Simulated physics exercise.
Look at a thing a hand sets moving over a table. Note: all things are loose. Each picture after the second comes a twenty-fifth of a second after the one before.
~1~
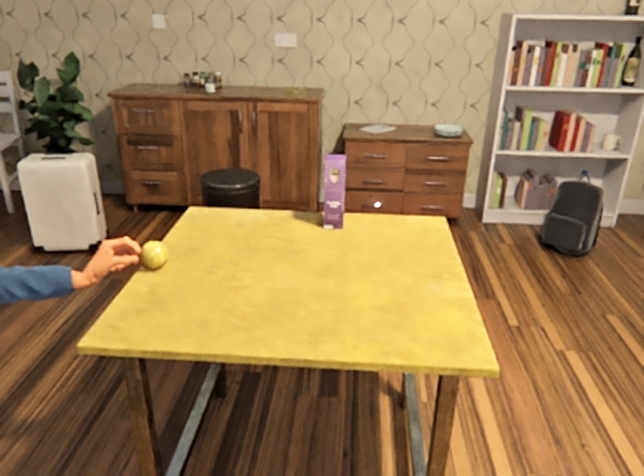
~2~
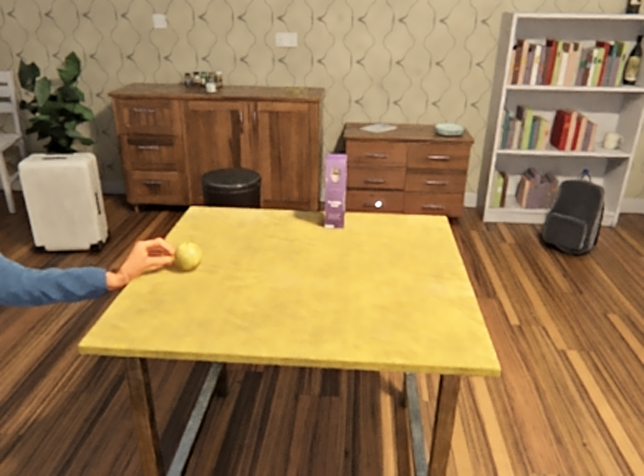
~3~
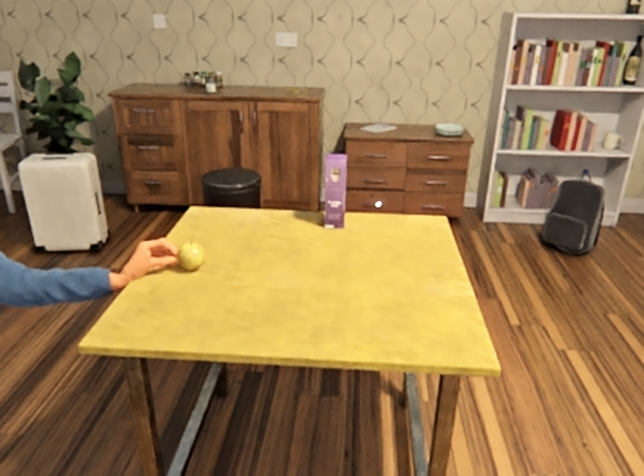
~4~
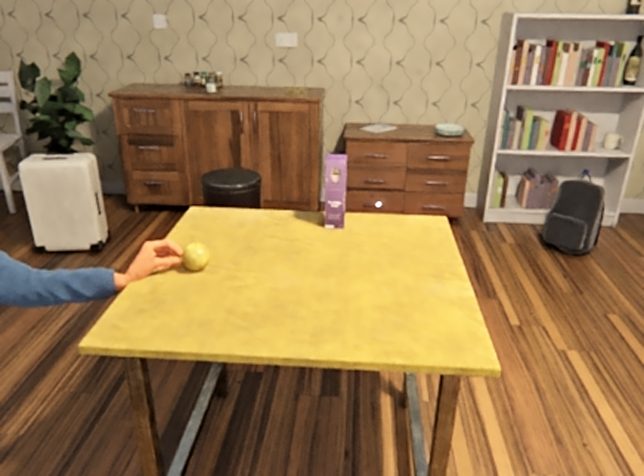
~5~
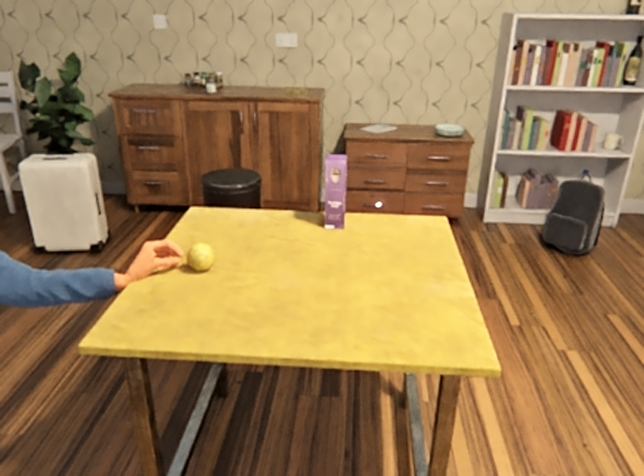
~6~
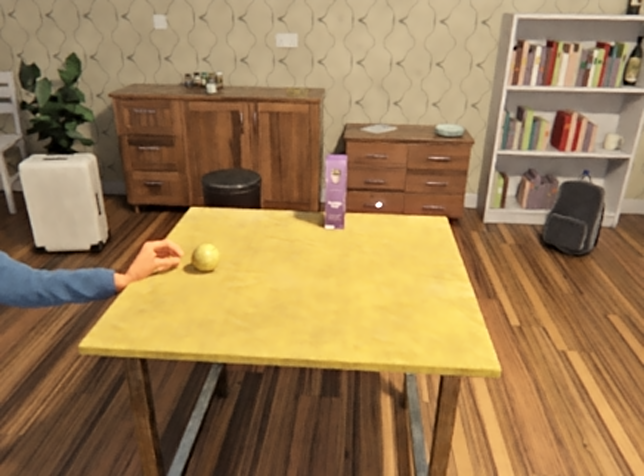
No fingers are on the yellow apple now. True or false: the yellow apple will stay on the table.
True.
Then, 0.10 s on from there, yellow apple shifted about its own width near (216, 258).
Then, 0.30 s on from there, yellow apple shifted about its own width near (231, 259).
Then, 0.60 s on from there, yellow apple shifted about its own width near (238, 259).
In the end, moved from the start, yellow apple. At the end, from the last picture's camera, yellow apple near (238, 259).
